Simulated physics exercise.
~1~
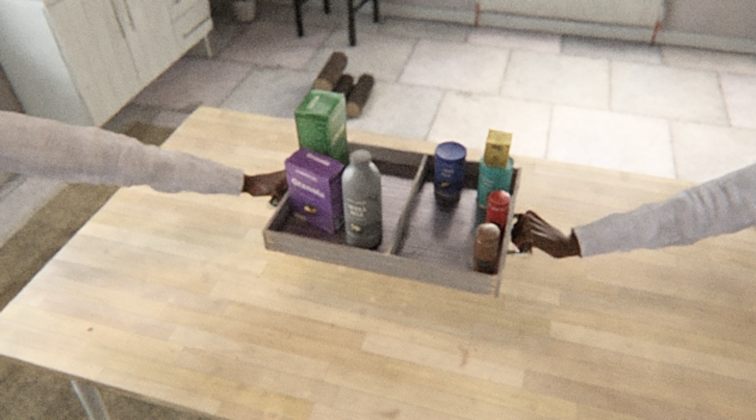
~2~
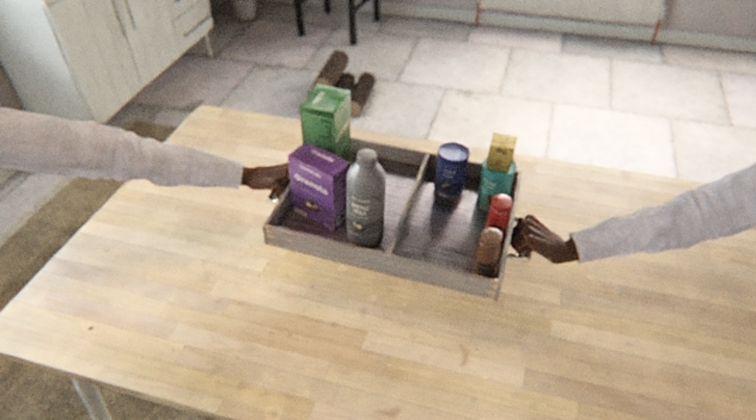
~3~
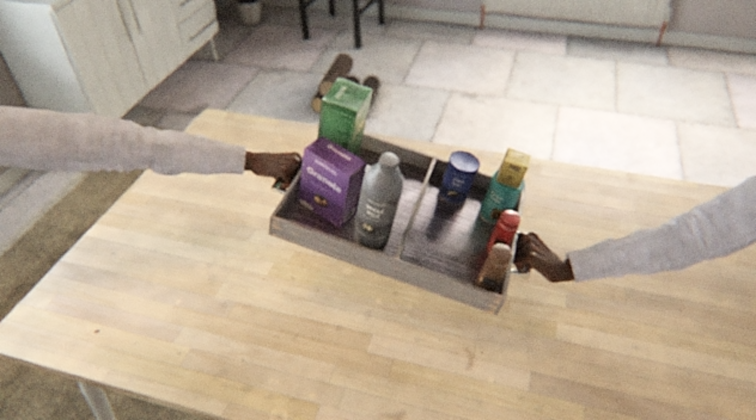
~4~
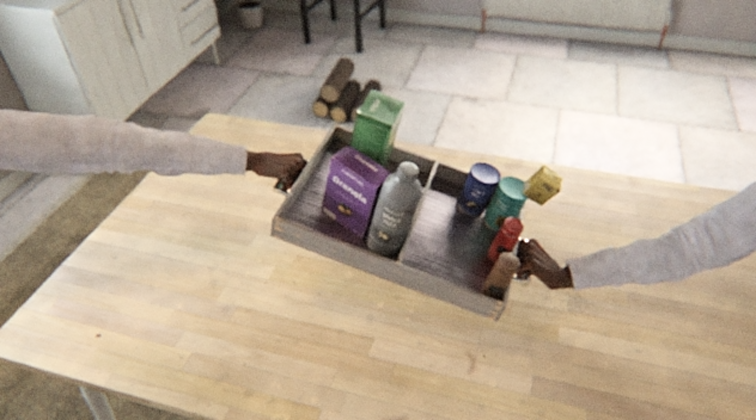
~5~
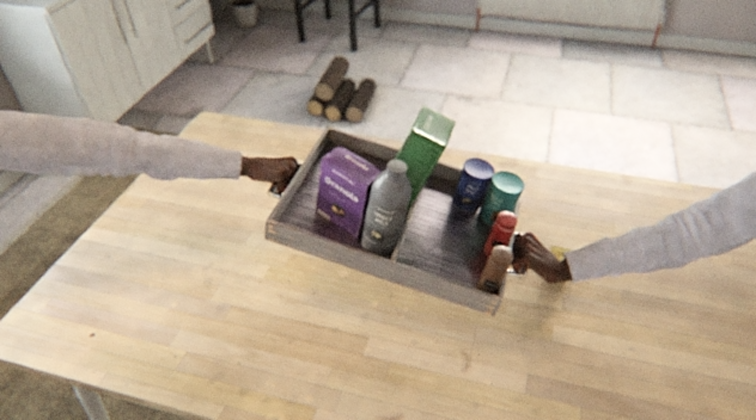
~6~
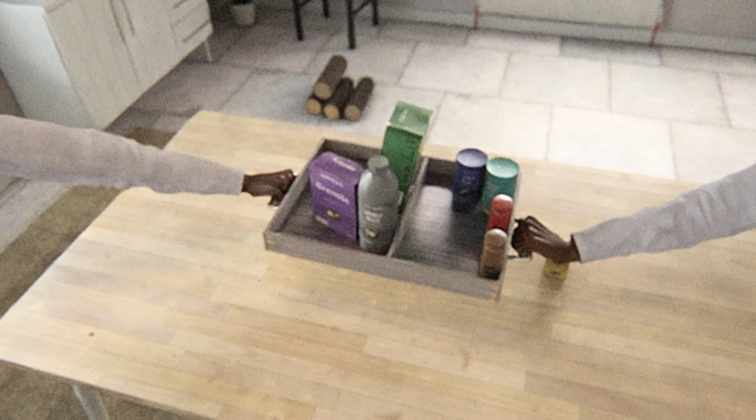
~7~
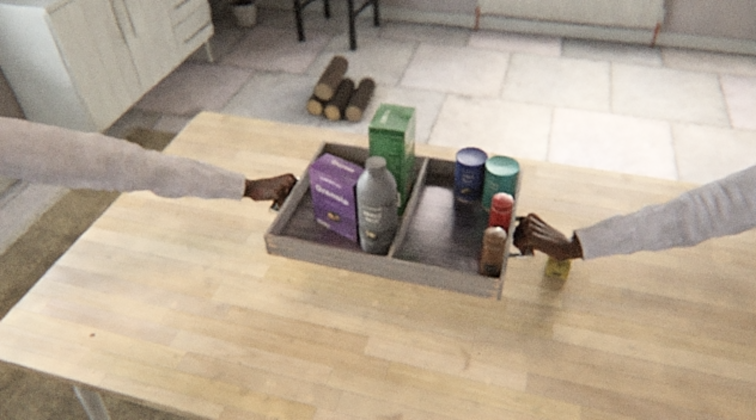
A yellow carton tumbles off a tray that two hands tilt right and then level.
